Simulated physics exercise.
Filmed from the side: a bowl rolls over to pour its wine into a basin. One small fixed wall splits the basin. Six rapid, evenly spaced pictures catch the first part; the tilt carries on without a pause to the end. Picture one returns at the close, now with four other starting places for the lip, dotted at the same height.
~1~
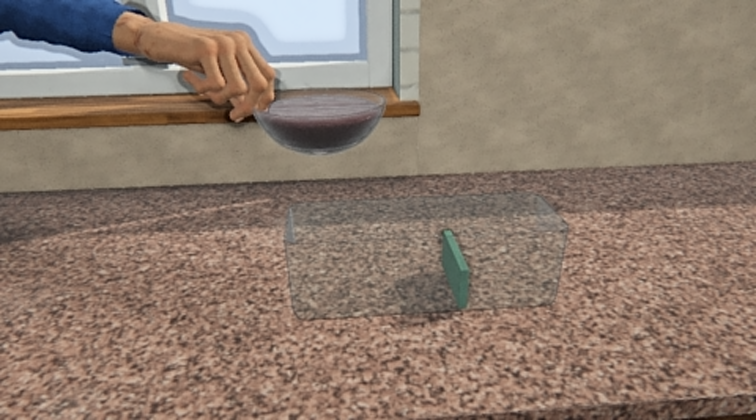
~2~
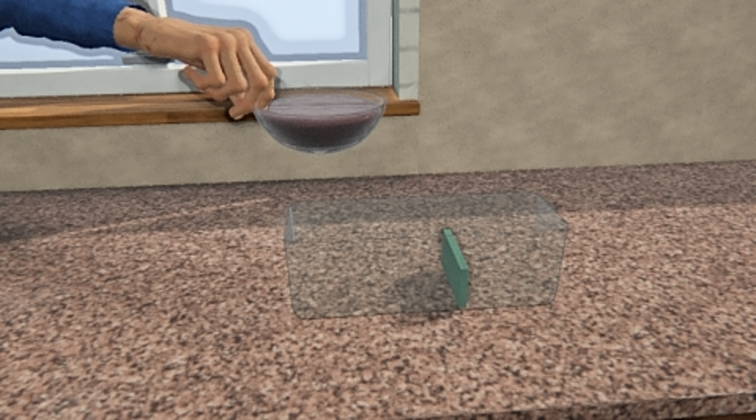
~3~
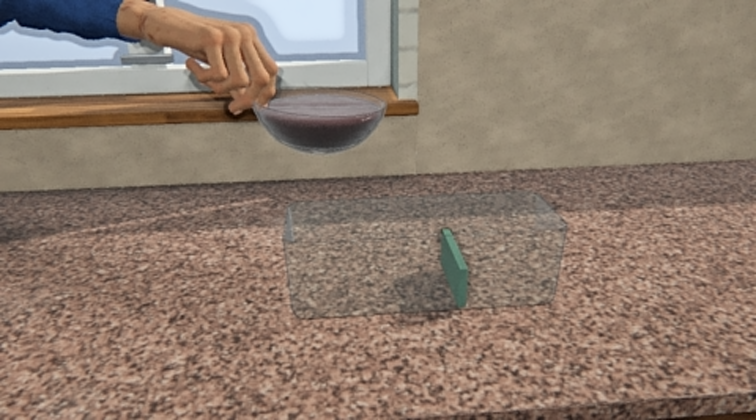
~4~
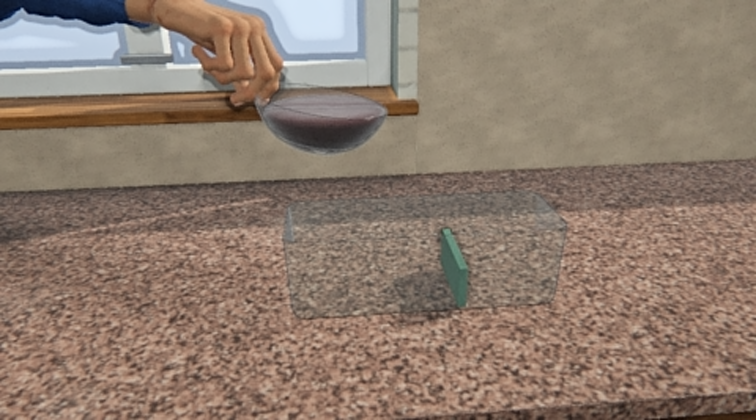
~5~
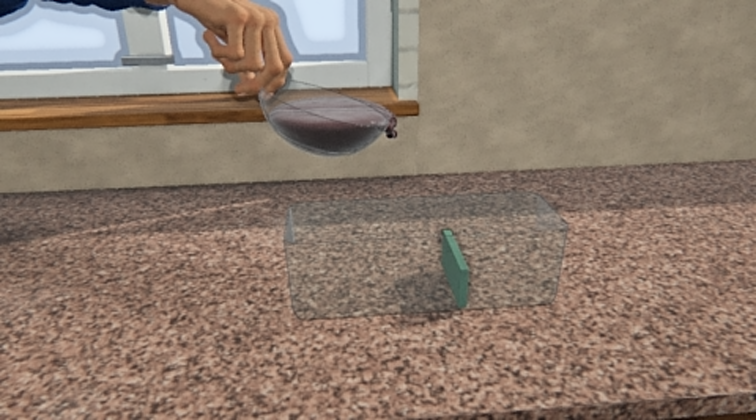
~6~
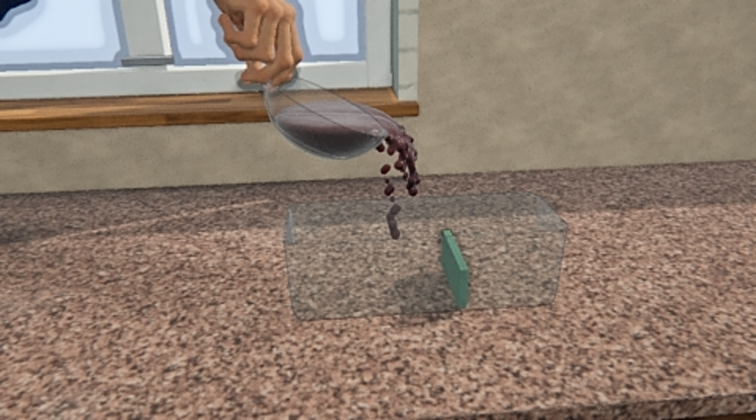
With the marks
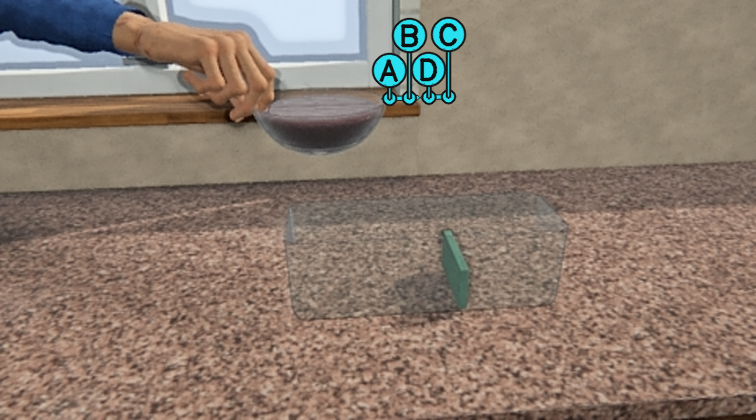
A hand in a blue sleeve, seen from the side and slightly above, holds a clear glass bowl of dark red wine before a window over a speckled pinkish-brown stone counter. Below sits a clear rectangular basin with an upright green panel inside, right of its middle. The hand rises, tilting the bowl rightward until wine slips over its lip and drops in blobs into the basin, left of the panel.
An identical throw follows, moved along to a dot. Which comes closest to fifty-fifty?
Choose B.
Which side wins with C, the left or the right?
The right side.
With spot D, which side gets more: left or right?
More ends on the right.
In cyan, A at (389, 98); B at (409, 97); C at (448, 96); D at (428, 97).
Choosing A, about 92 % ends left of the wall and 8 % right of it.
Choosing B, about 51 % ends left of the wall and 48 % right of it.
Choosing C, about 10 % ends left of the wall and 89 % right of it.
Choosing D, about 24 % ends left of the wall and 75 % right of it.
